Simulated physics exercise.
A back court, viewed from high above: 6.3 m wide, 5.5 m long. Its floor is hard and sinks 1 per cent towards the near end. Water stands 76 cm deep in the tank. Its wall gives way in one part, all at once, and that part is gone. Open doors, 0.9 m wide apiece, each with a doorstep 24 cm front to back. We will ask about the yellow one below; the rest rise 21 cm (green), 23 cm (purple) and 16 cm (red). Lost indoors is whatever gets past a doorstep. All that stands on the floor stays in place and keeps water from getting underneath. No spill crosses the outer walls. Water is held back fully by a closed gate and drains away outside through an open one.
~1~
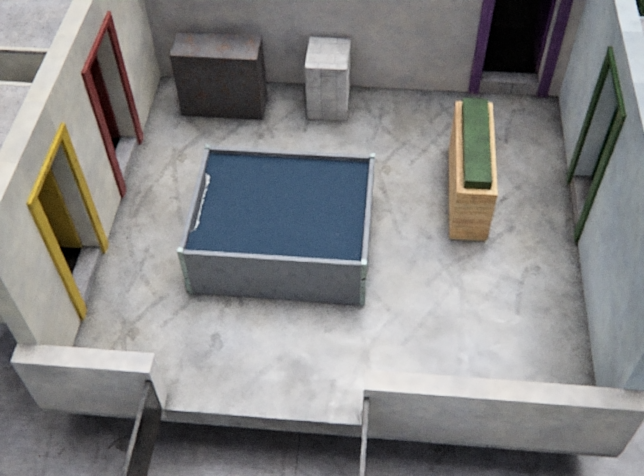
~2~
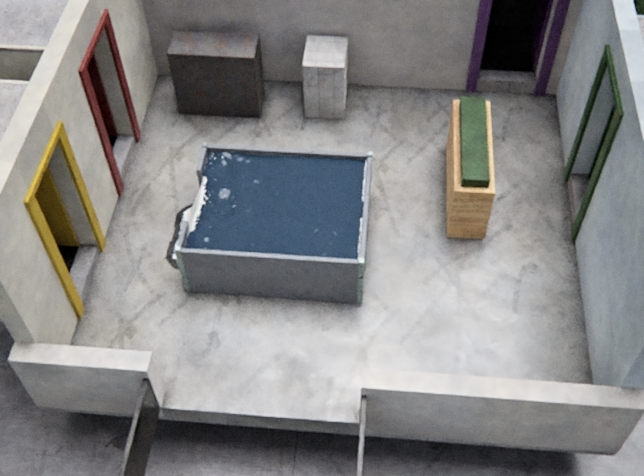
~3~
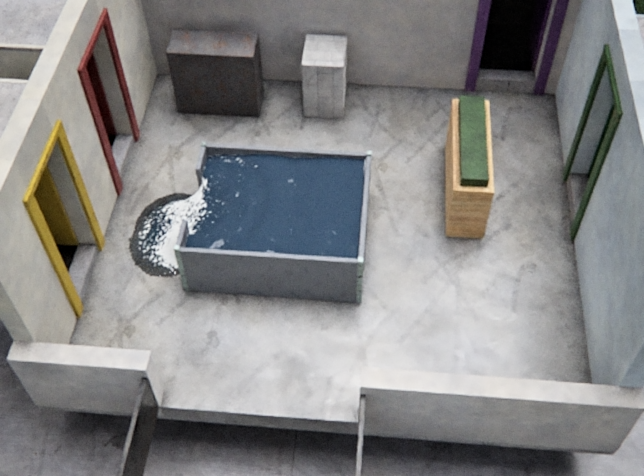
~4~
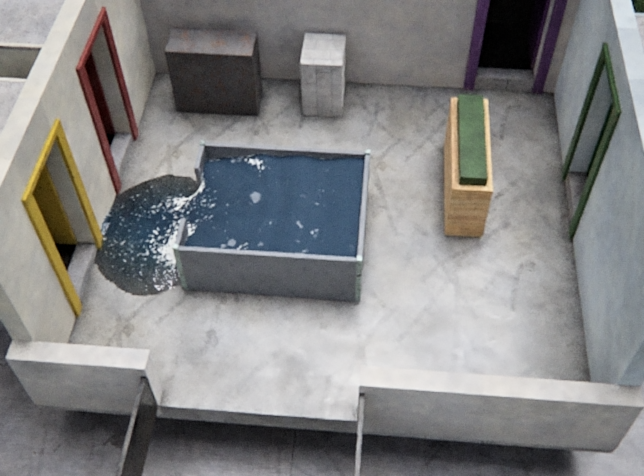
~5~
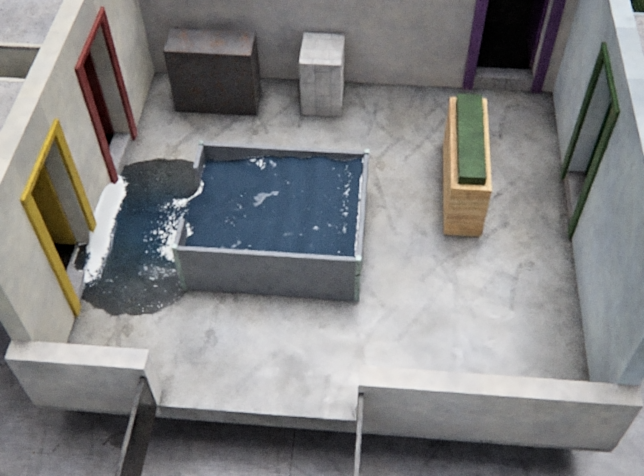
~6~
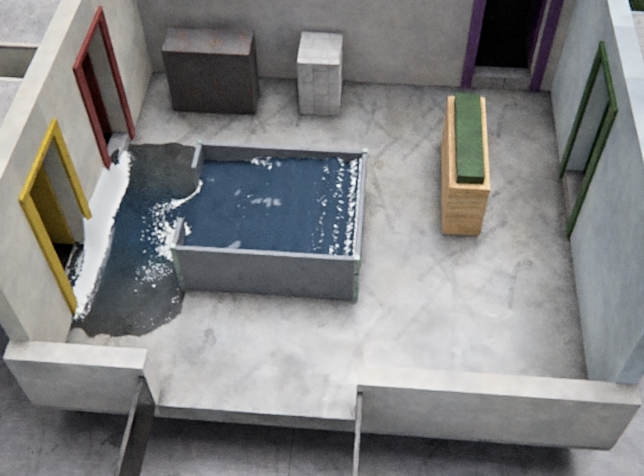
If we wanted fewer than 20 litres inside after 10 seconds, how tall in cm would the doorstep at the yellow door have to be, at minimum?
It would need to be around 33 cm tall.
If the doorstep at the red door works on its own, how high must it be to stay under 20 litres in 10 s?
For the red door, about 20 cm.
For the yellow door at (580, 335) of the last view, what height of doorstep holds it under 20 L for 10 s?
Roughly 10.0 cm.
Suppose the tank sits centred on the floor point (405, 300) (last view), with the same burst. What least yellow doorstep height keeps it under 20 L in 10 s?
Then it needs to be around 25 cm high.
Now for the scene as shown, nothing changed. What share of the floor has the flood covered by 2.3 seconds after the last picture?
I'd estimate about 50 percent.
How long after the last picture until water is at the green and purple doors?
Lab note - green: 5.0 s; purple: 3.2 s.
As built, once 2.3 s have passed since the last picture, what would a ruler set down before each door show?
Depths in cm: Green 0, purple 0, red 17, yellow 23.
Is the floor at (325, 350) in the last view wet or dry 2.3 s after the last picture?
At that moment it's submerged.
Then, 0.7 s after the last picture water covers 15 % of the floor, deepest (50 cm) near (117, 225); 33 cm at the yellow door, 45 litres in over its 15 cm doorstep.
Then, 2.3 s after the last picture water covers 50 % of the floor, deepest (32 cm) near (55, 378); 23 cm at the yellow door, 162 litres in over its 15 cm doorstep.
Then, 9.3 s after the last picture water covers 95 % of the floor, deepest (13 cm) near (373, 402); 9 cm at the yellow door, 204 litres in over its 15 cm doorstep.
At the yellow door as built, the water peaked near 33 cm, by the last picture.
Run again over the same 10 s with other heights there, 50 litres in over 27.5 cm, 10 litres over 37 cm. The limit of 20 litres is kept from about 33 cm up.
